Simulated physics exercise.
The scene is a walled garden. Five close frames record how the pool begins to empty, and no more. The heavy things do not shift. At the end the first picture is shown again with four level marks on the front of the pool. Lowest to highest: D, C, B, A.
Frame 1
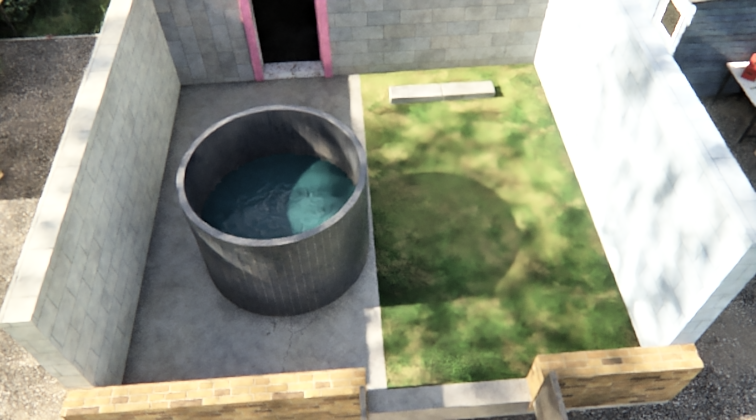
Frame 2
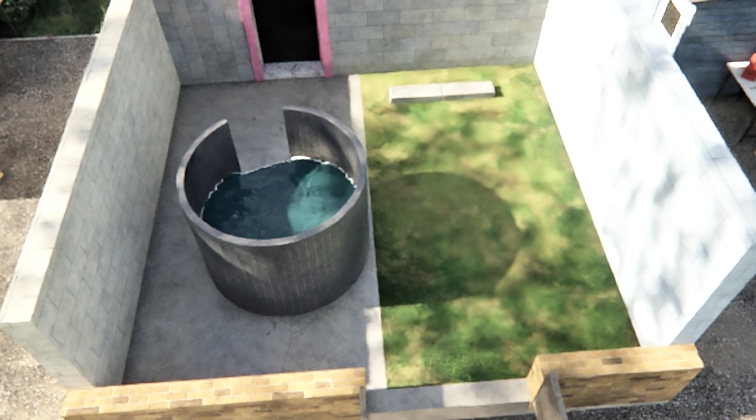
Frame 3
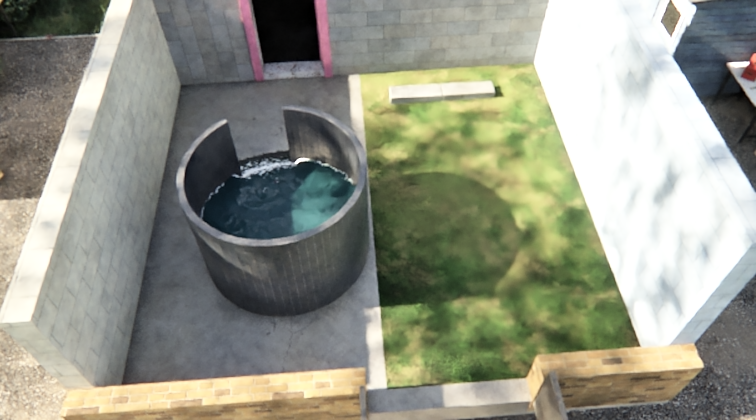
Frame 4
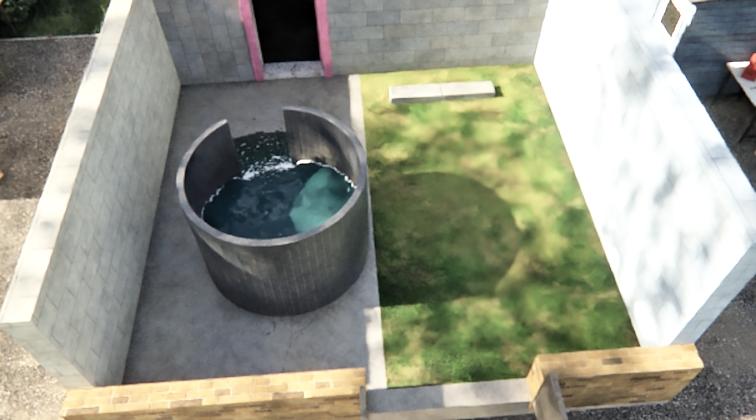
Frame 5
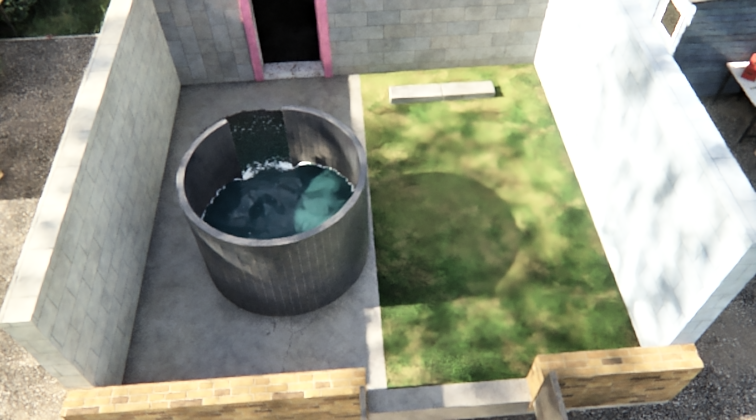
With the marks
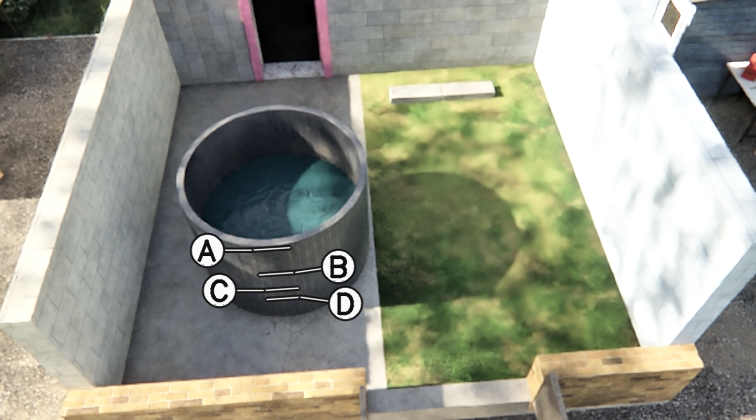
The clip opens on a round grey tank of still, blue-green water in a walled garden, beside a patchy lawn. A gap appears in the tank's far side, and the water churns white as it pours through. Dark water then spreads over the paving behind, filling more of the view through the gap.
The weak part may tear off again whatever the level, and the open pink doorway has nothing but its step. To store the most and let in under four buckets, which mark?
Use mark D.
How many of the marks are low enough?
One.
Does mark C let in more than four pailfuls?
Yes, that goes wrong.
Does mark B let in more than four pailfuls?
Yes, it does.
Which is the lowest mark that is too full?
Here it is mark C.
On the marked copy, A at (270, 248); B at (277, 273); C at (281, 289); D at (283, 298); from the bottom up D, C, B, A.
For mark A, dozens of bucketfuls pour in.
For mark B, dozens of bucketfuls pour in.
For mark C, about 8 bucketfuls get in.
For mark D, a splash gets over, under a bucket.
